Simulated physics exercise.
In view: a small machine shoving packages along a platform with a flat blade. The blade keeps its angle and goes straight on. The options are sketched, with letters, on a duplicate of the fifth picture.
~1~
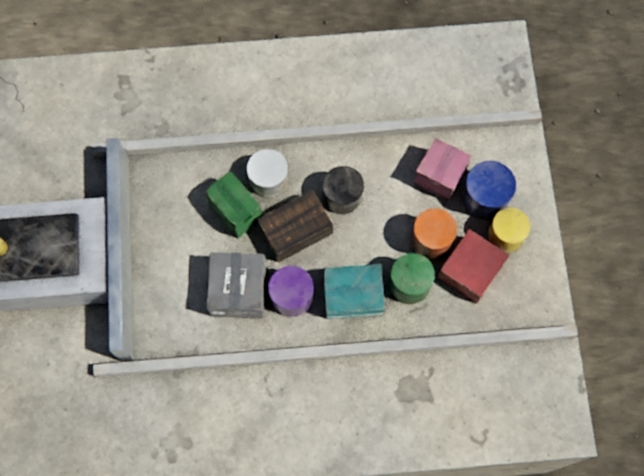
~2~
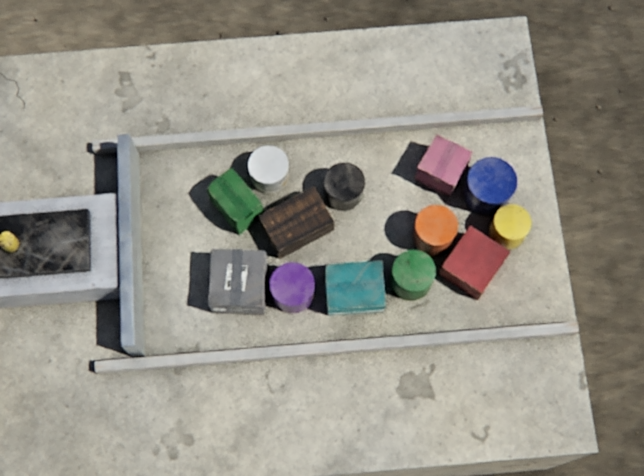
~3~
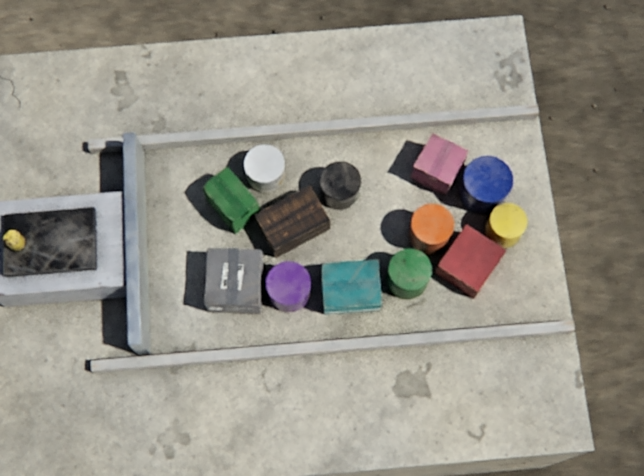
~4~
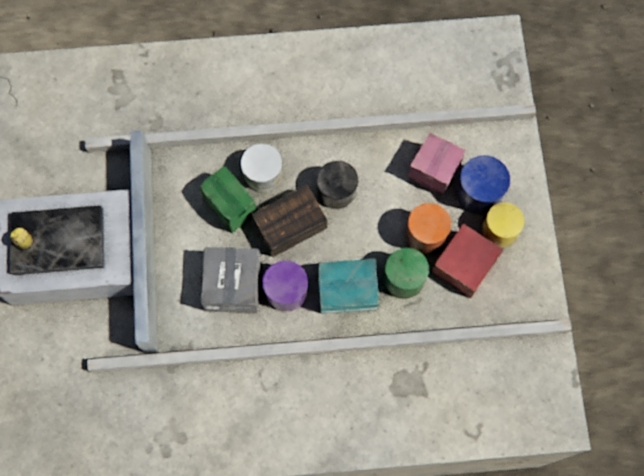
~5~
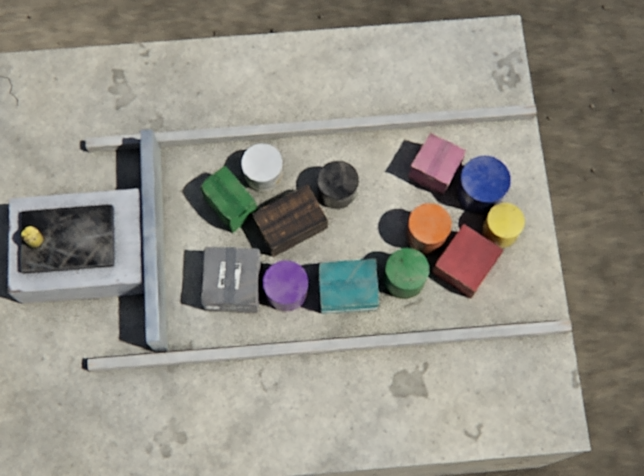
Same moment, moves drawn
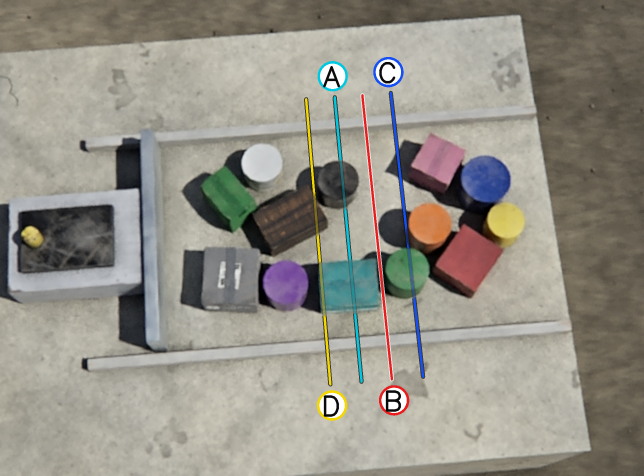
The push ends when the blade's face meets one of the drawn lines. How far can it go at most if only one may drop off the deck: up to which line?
B.
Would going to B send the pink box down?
No.
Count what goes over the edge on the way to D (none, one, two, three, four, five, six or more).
In all, none.
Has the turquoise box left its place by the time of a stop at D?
Yes.
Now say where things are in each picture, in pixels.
In the first picture, robot (40, 246); black crate (296, 226); turquoise box (353, 292).
In the second picture, robot (51, 242); green canister (412, 275).
In the third picture, robot (57, 241); purple pail (289, 288).
In the fourth picture, robot (64, 239); pink box (436, 164).
In the fifth picture, robot (75, 238); red crate (468, 261); blue pail (483, 185); white pail (263, 168).
On the marked copy, A at (348, 233); B at (376, 231); C at (406, 228); D at (318, 235).
Taking B. A third of the way, robot (157, 231); red crate (474, 261); green canister (420, 273).
Two thirds of the way, robot (240, 225); red crate (535, 263); yellow canister (507, 223).
When it is over, robot (299, 220); red crate (556, 250); green canister (558, 299); none fallen.
As for the rest, A is within the limit but short; C drops two; D is within the limit but short.
